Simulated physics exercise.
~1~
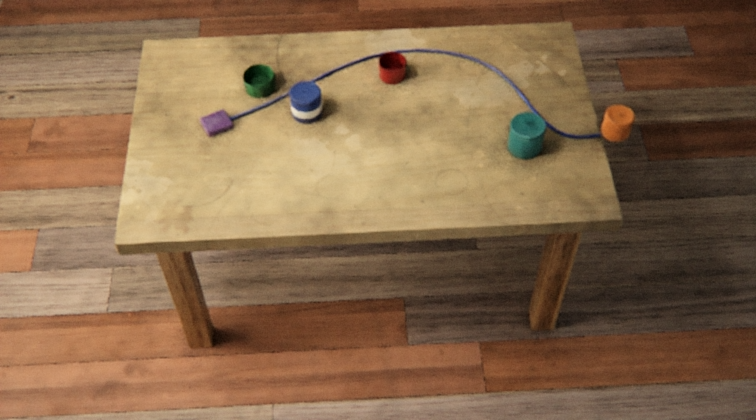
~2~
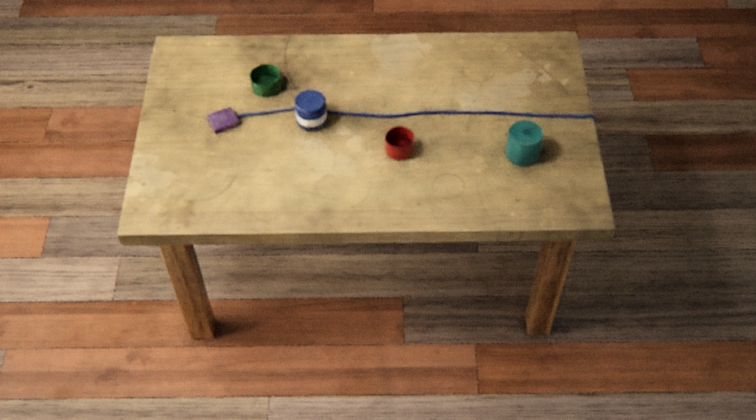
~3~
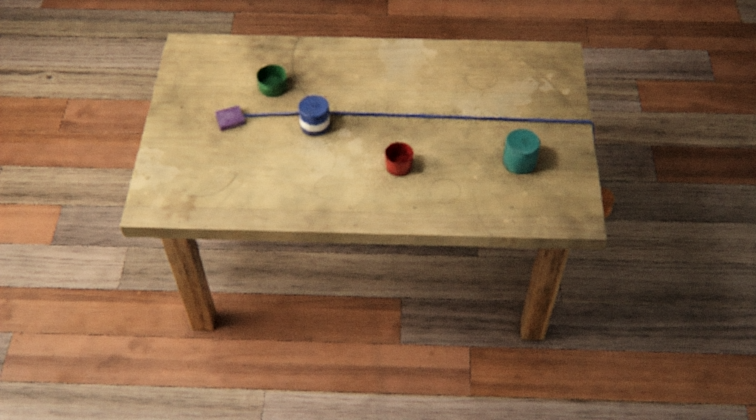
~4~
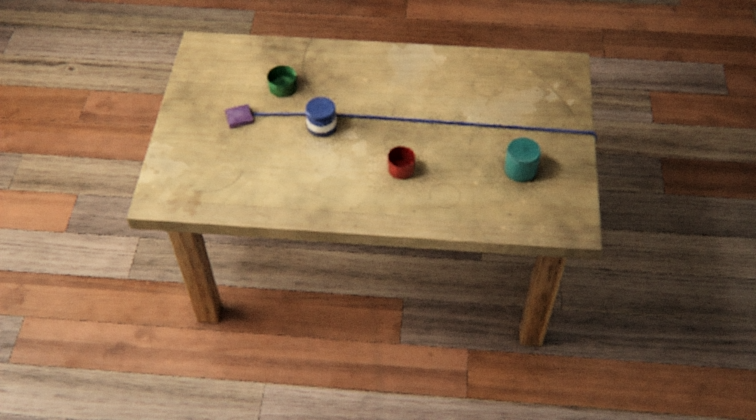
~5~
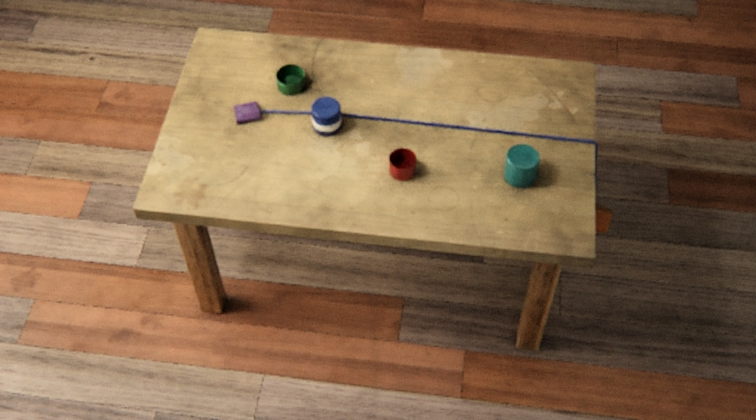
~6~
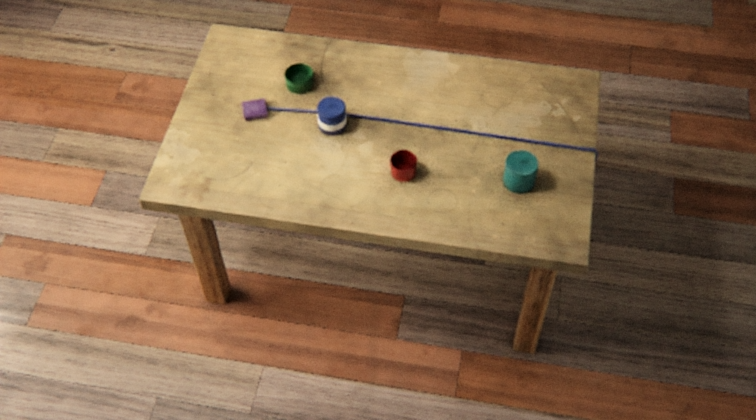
Wooden workbench with an orange object dropping off the right side, its blue cable pulling taut and sweeping a red mug forward.
